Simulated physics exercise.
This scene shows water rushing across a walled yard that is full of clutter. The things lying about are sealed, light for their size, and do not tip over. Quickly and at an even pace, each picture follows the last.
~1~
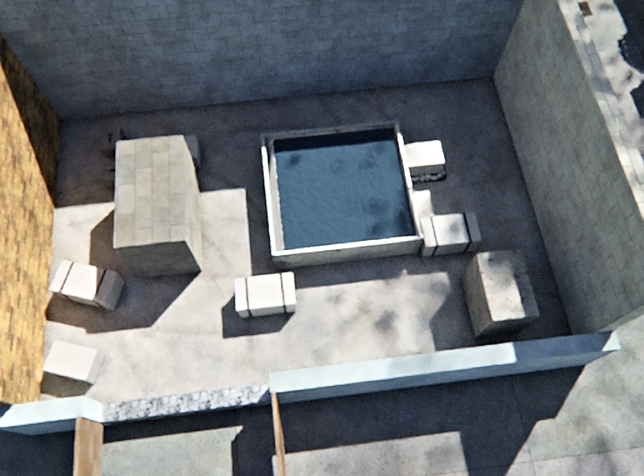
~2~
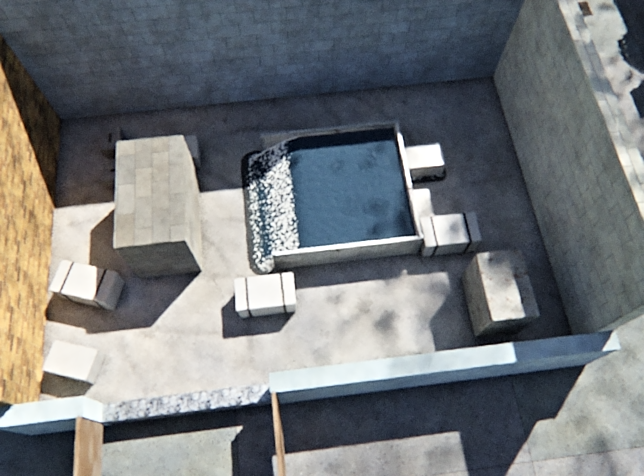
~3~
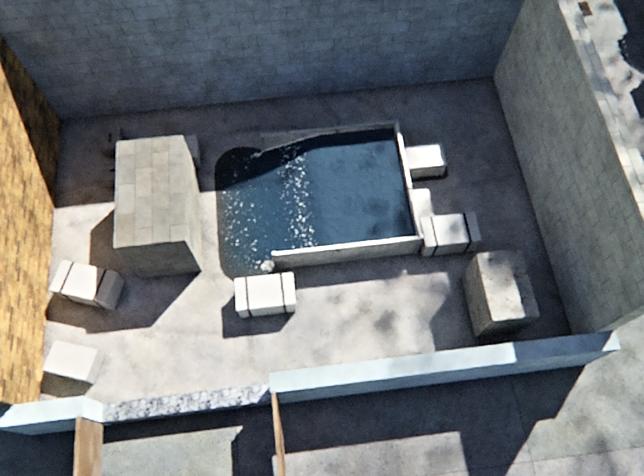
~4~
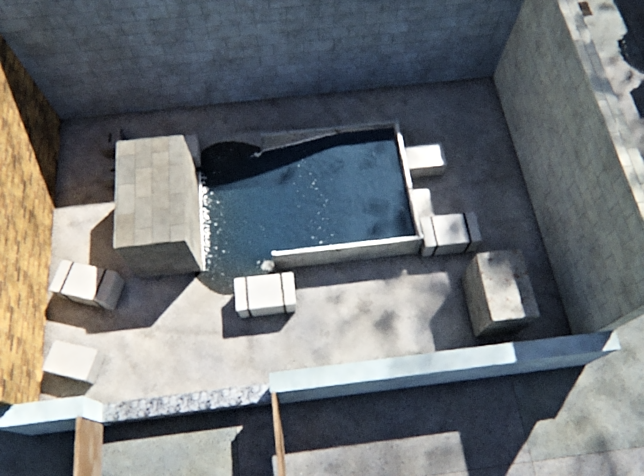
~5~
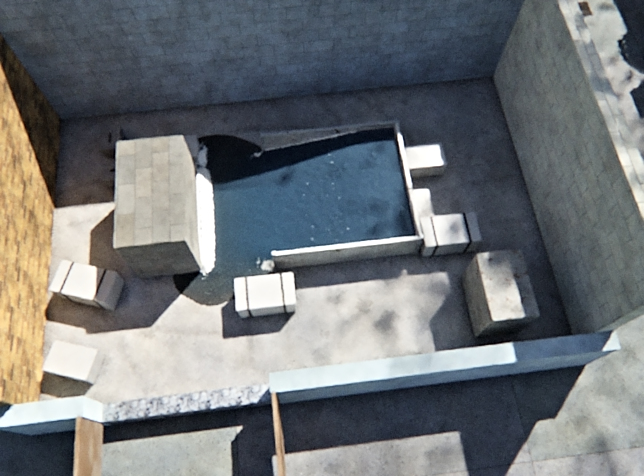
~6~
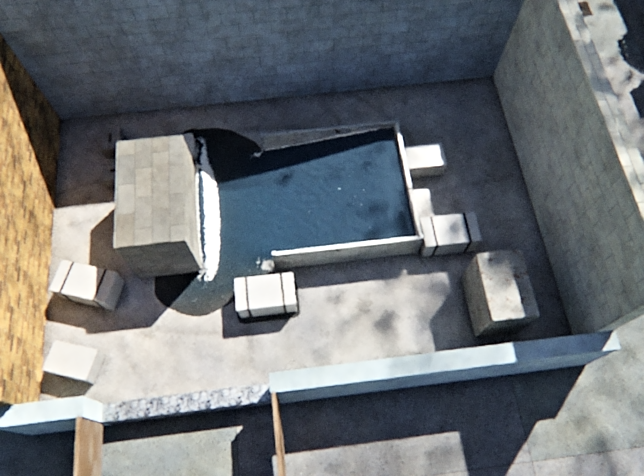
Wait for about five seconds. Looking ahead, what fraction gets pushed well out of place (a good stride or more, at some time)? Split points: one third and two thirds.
Share: A third up to two thirds.
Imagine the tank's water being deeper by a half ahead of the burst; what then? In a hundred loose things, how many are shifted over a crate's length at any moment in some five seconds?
About 60 %.
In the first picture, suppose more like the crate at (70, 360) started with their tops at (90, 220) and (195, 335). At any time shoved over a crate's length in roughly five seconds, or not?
As listed: That far or more, moved that far.
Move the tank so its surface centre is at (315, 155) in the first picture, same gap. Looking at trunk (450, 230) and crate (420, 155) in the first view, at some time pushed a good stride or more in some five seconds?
First: Stayed short. Second: Stayed short.
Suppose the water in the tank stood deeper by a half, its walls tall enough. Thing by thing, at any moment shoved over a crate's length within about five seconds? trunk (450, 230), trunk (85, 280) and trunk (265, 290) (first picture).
Going through them in turn, I'd say never got there, then got there, then got there.
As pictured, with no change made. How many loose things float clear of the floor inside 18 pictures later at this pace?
I make it 3.
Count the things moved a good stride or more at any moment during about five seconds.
It comes out at 4.
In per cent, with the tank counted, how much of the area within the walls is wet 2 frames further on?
It comes to some 25 in a hundred.
A moment on, 0 of 8 are well off their spots; 0 afloat.
Next, 2 of 8 are well off their spots; 0 afloat.
Later, 3 of 8 are well off their spots; 3 afloat.
In the end, 4 of 8 are well off their spots, and 4 have been at some point; 5 afloat.
